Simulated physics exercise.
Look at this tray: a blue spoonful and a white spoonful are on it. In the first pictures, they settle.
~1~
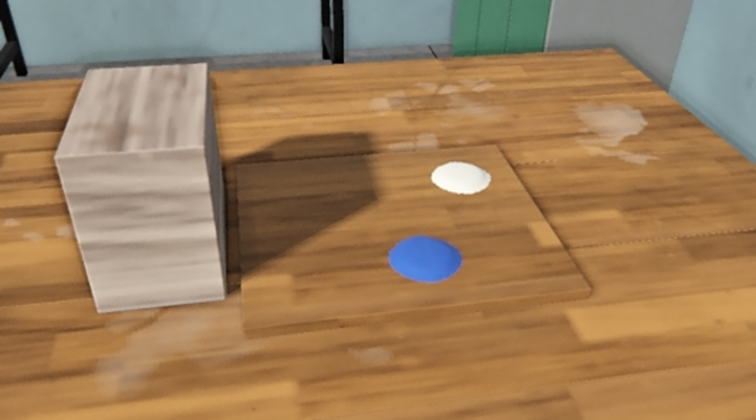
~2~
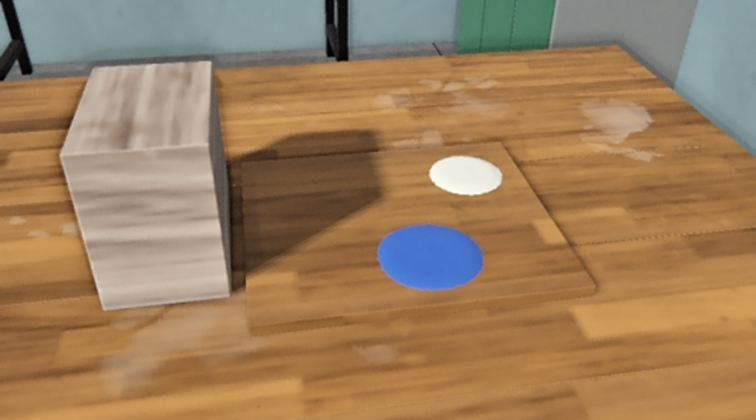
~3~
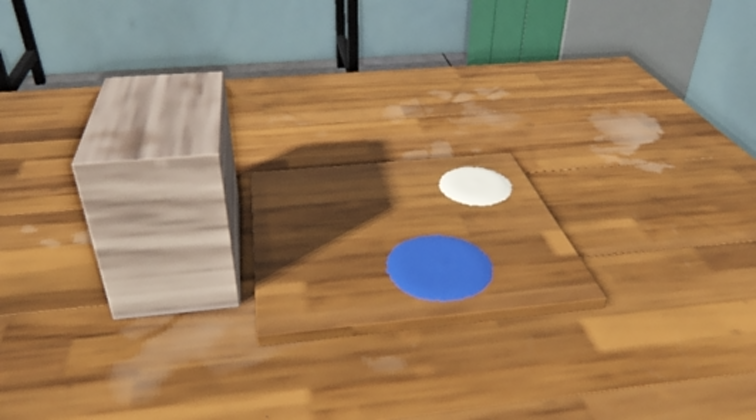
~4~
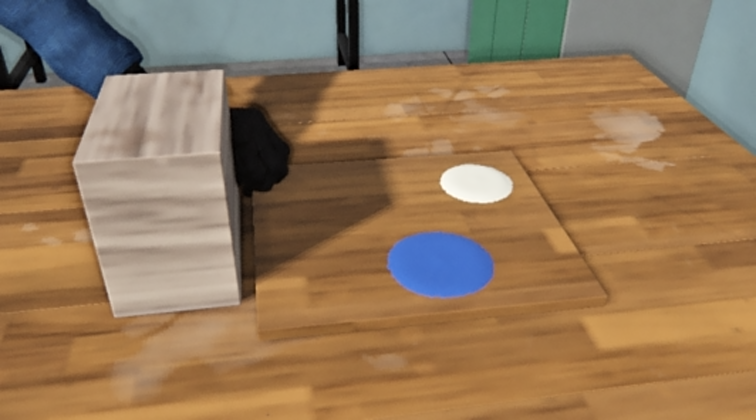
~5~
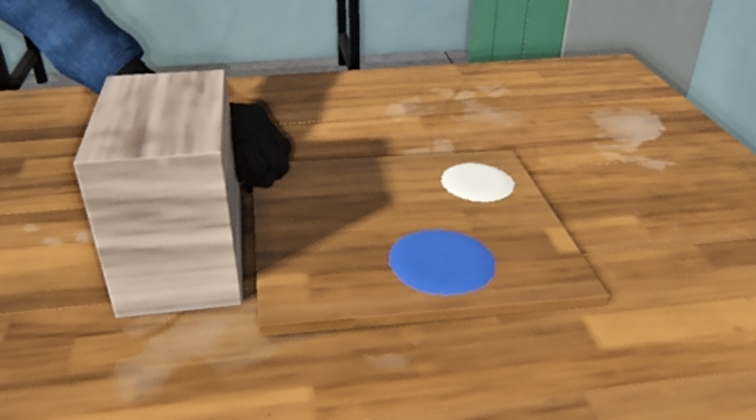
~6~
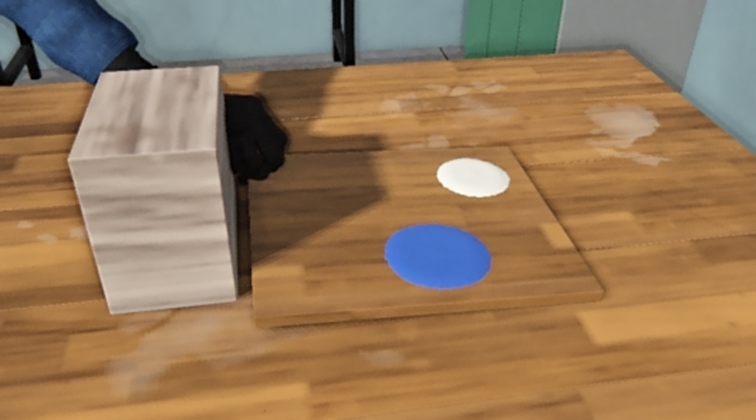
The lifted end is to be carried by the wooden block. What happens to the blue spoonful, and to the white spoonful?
As I see it, the blue spoonful flows off, the white spoonful flows off.
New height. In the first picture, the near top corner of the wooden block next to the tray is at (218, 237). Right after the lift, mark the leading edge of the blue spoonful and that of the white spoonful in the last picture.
Tips, last view: First approx. (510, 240), second approx. (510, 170).
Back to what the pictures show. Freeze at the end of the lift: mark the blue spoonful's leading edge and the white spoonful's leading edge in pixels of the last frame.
In the last view, the first is close to (576, 242) and the second close to (533, 174).
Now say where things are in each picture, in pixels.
The tray lies flat; blue spoonful (426, 255) a low mound; white spoonful (461, 175) a low mound; wooden block (148, 236), in the first picture.
They settle; blue spoonful (430, 254) spread thin; white spoonful (466, 173) spread thin, in the second picture.
At rest; blue spoonful (440, 264) spread thin; white spoonful (475, 184) spread thin, in the third picture.
A hand takes the end; blue spoonful (441, 261) spread thin; white spoonful (477, 181) spread thin, in the fourth picture.
The end is rising; blue spoonful (442, 259) spread thin; white spoonful (478, 180) spread thin, in the fifth picture.
The tray slopes by about 3°; blue spoonful (438, 253) spread thin; white spoonful (473, 175) spread thin; wooden block (161, 237), in the sixth picture.
Shortly, slope about 34°; the blue spoonful has crept down a long way; the white spoonful is dripping off the low end.
Then, the blue spoonful is dripping off the low end; the white spoonful is dripping off the low end.
At the finish, slope about 34°; the blue spoonful is dripping off the low end; the white spoonful is dripping off the low end.
